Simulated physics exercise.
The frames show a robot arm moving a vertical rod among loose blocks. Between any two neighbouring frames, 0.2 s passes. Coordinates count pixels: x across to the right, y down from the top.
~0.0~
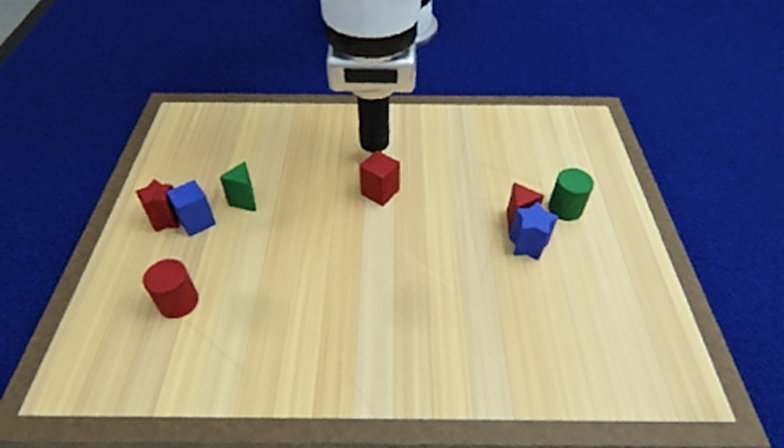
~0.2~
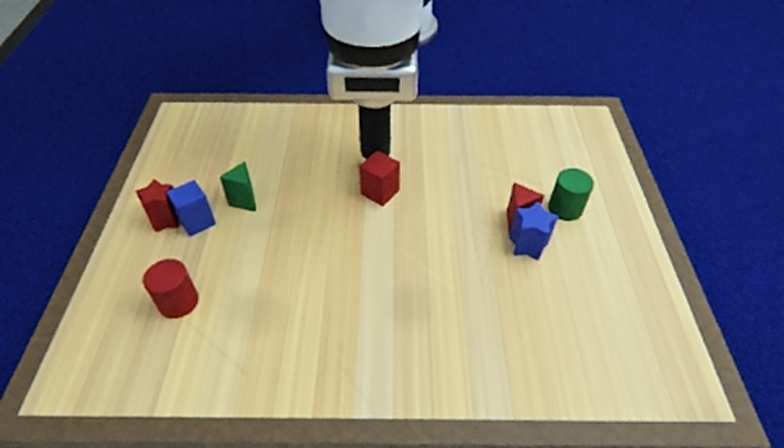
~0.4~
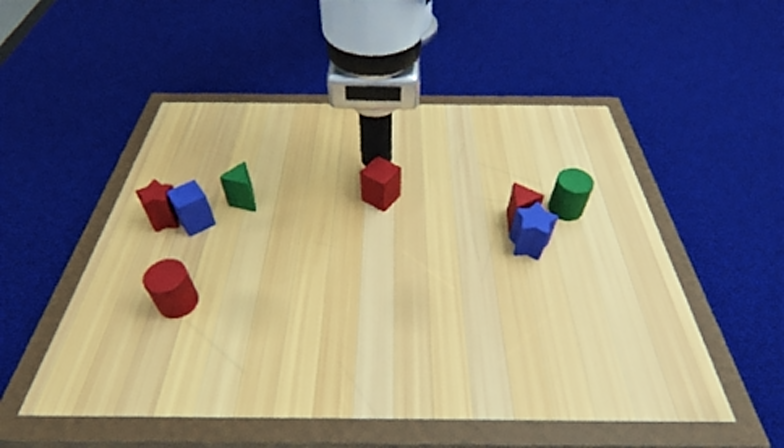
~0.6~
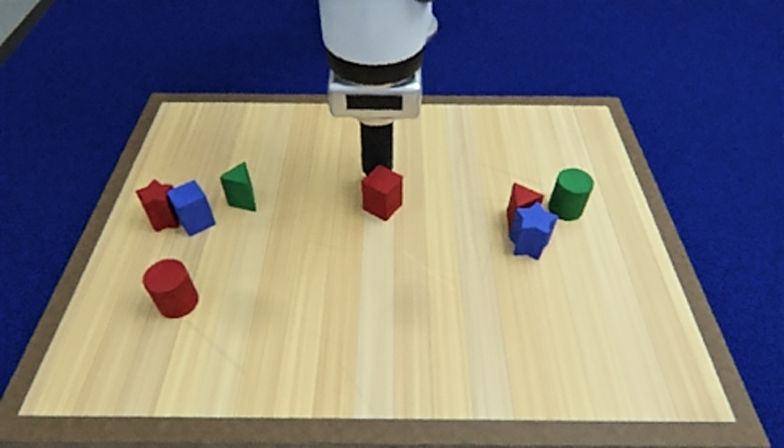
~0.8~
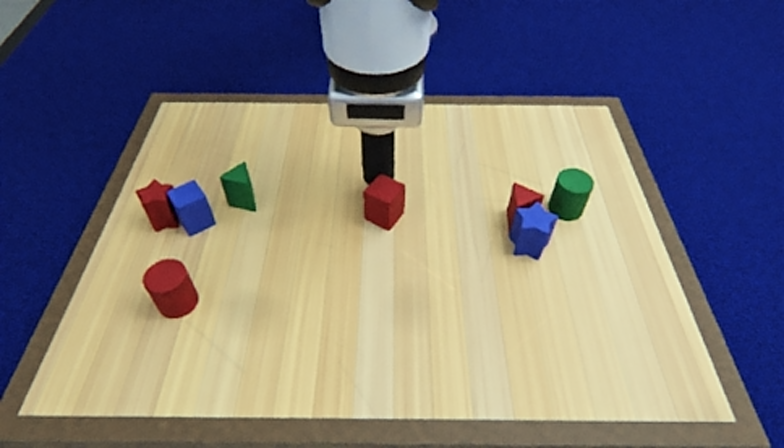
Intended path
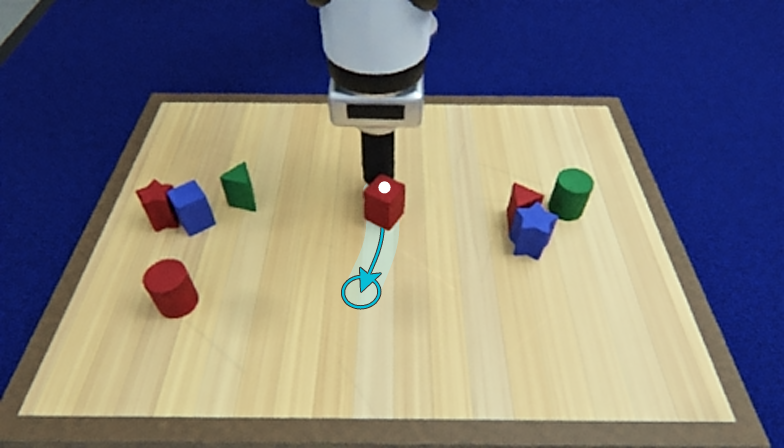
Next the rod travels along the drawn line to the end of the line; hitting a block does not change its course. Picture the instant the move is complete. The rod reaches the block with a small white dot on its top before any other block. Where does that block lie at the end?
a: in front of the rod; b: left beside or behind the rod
Correct choice: B.
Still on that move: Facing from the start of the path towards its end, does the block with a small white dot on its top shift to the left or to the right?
That's a shift to the left.
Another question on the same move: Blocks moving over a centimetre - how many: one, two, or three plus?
I count one.
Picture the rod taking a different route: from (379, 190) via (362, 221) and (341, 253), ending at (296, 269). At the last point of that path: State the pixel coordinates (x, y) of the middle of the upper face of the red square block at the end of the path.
The centre of its top face lies at (384, 217).
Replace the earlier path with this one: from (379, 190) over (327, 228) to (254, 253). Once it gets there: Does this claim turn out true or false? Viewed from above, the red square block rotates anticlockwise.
My answer: True.
Path on the board, from (379, 190) through (383, 221) and (377, 255) to (361, 292); the dot is on the red square block.
The first path, step by step. One third of the way, rod at (383, 209); red square block at (395, 220), turned 15° anticlockwise.
Two thirds of the way, rod at (376, 243); red square block at (404, 244), turned 80° anticlockwise.
At the end, rod at (360, 280); red square block at (404, 252), turned 110° anticlockwise.
